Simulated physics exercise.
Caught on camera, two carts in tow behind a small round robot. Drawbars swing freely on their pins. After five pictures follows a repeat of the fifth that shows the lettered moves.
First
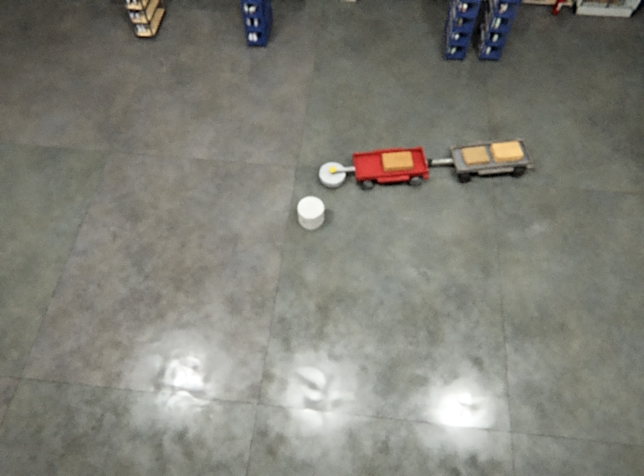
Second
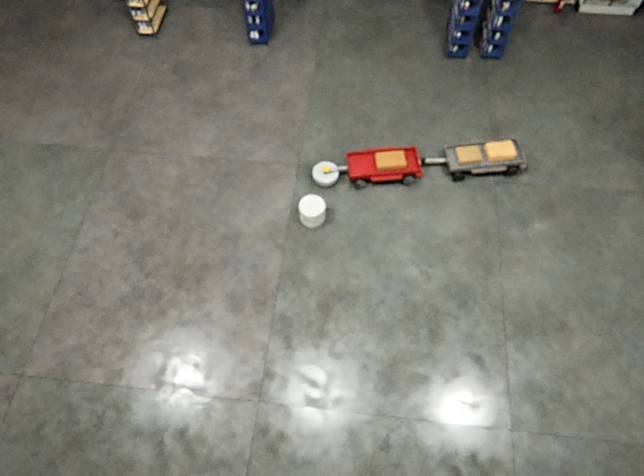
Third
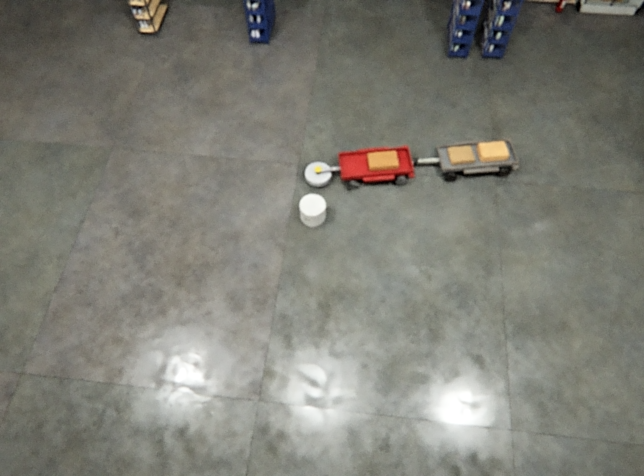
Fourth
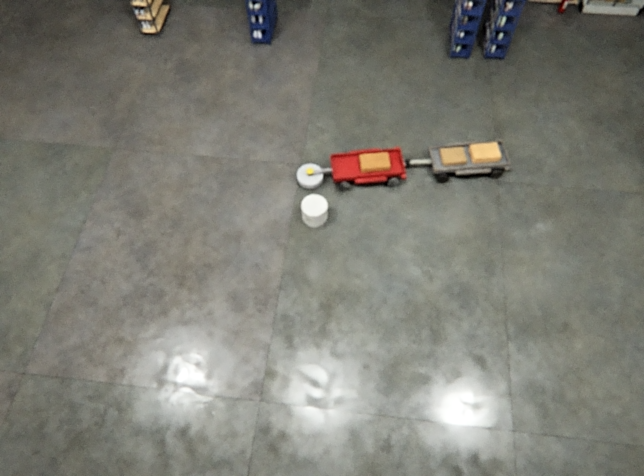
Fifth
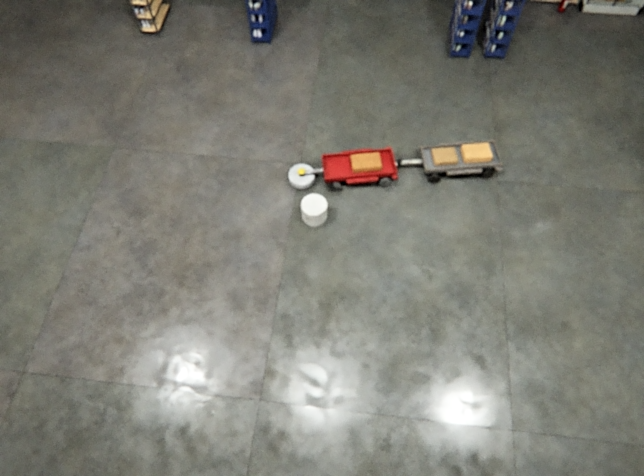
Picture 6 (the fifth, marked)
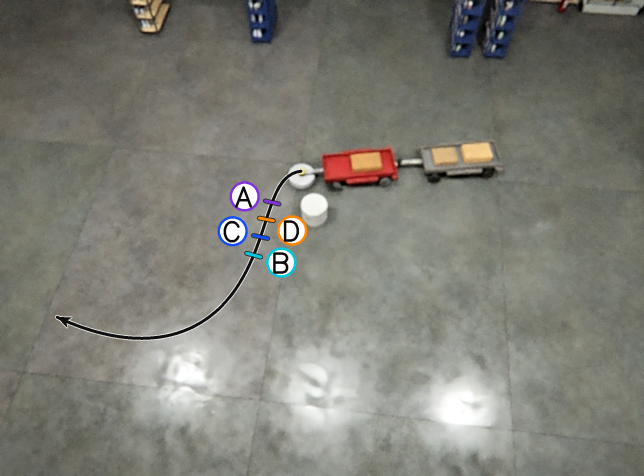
In the video, a small round robot tows a red cart and a grey cart, both carrying tan blocks, slowly leftward across a grey floor, passing just behind a white tub that stays in place.
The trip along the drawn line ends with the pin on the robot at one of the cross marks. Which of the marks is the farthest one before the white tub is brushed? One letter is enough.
Mark A.
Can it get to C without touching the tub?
For that mark, no.
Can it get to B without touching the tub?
For that mark, no.
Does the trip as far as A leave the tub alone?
For that mark, yes.
On the marked copy, A at (272, 202); B at (254, 255); C at (260, 237); D at (266, 219); the route from (301, 171) via (227, 301) to (57, 317).
Taking A. A third of the way, robot (287, 182), last cart (445, 158).
Two thirds of the way, robot (278, 195), last cart (432, 159).
When it is over, robot (273, 207), last cart (420, 160); nothing has been touched.
As for the rest, B is too far, the tub has been hit; C is too far, the tub has been hit; D is too far, the tub has been hit.
